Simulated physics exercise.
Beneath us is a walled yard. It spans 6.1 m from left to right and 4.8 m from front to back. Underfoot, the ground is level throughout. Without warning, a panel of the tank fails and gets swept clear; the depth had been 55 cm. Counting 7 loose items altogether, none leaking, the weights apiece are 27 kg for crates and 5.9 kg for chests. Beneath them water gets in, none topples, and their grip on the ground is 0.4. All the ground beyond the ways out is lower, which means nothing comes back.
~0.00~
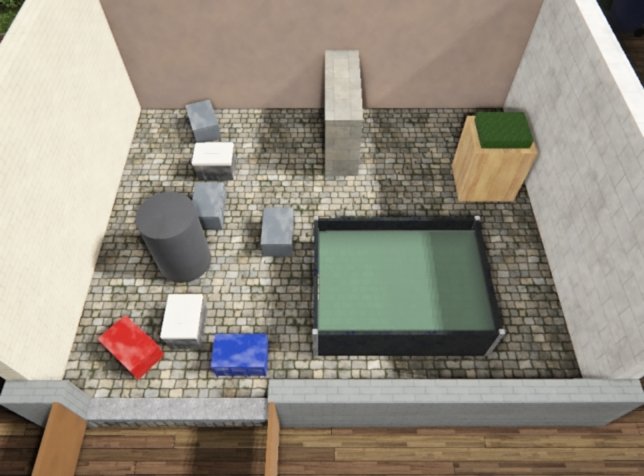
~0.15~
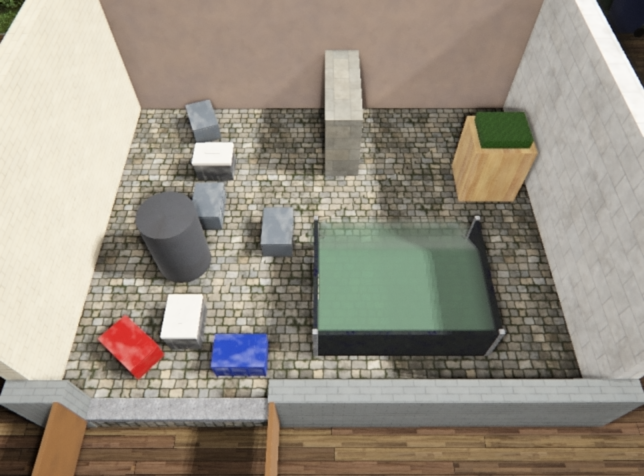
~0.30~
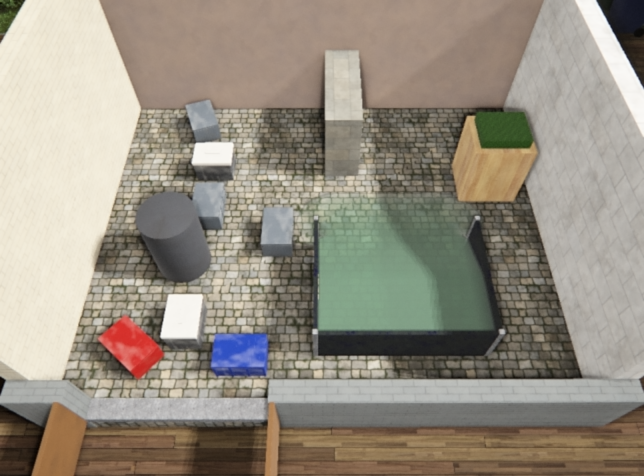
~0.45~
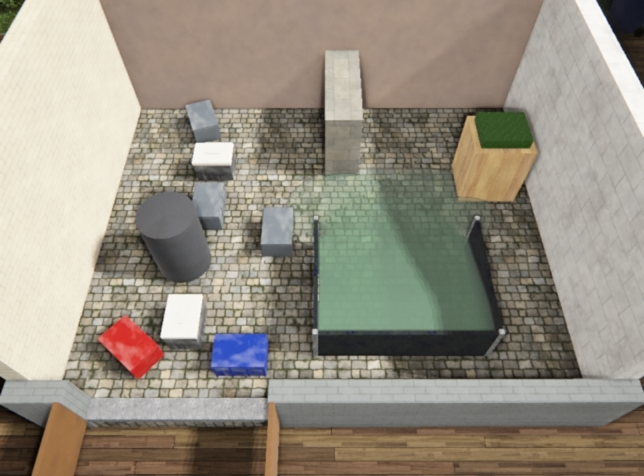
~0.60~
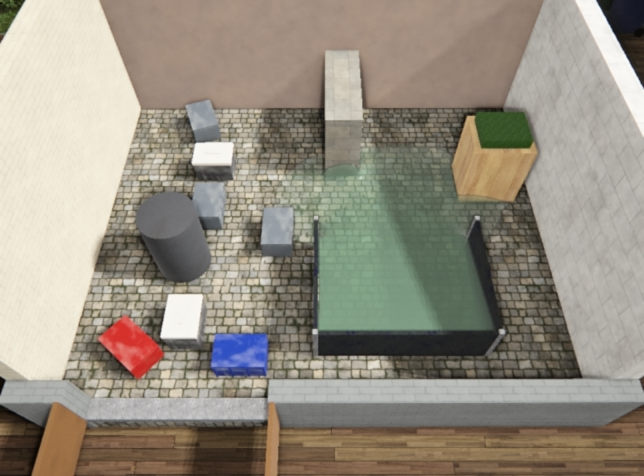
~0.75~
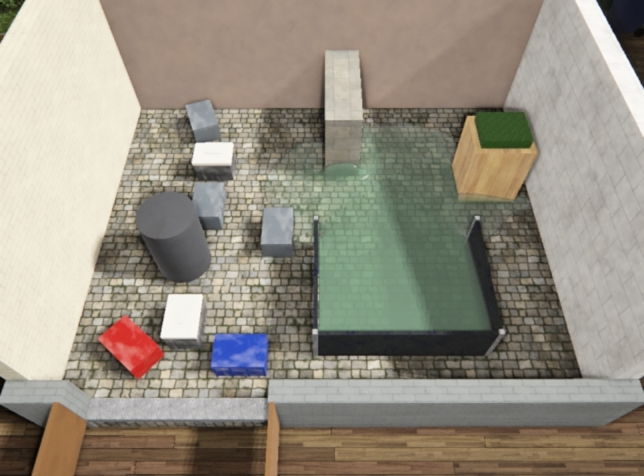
We see a walled cobbled yard holding crates, blocks, a dark cylinder and a tank of green water; the tank's back panel disappears and water spreads toward the rear wall and the wooden planter, while the loose items stay still.
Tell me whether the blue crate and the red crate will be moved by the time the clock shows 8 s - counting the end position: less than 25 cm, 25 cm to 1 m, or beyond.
I expect the blue crate to hardly budge; I expect the red crate to hardly budge.
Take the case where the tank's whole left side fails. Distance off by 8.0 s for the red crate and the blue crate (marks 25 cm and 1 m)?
Red crate: Displaced far; blue crate: Displaced far.
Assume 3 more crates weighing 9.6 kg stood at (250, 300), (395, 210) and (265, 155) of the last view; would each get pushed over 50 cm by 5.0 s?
From first to last: Does not reach it, surpasses it, surpasses it.
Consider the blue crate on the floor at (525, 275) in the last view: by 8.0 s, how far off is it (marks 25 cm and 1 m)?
Outcome: It is taken a long way.
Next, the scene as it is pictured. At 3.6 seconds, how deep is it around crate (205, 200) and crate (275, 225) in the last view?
Roughly 3 and 1 cm.
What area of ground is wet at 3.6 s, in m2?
That flooded area is roughly 20 m2.
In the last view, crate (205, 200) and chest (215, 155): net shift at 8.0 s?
In turn: 0 cm, 250 cm.
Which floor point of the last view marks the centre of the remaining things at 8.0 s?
Mean position: Approximately (195, 268).
After 1.6 s the blue crate is near (239, 350), 0.0 m from its start, aground; the red crate is near (127, 342), 0.0 m from its start, aground; 0 of 7 are out; 0 afloat.
After 3.6 s the blue crate is near (239, 350), 0.0 m from its start, aground; the red crate is near (127, 342), 0.0 m from its start, aground; 0 of 7 are out; 0 afloat.
After 5.6 s the blue crate is near (239, 350), 0.0 m from its start, aground; the red crate is near (127, 342), 0.0 m from its start, aground; 0 of 7 are out; 1 afloat.
After 8.0 s the blue crate is near (239, 350), 0.0 m from its start, aground; the red crate is near (127, 342), 0.0 m from its start, aground; 0 of 7 are out; 2 afloat.
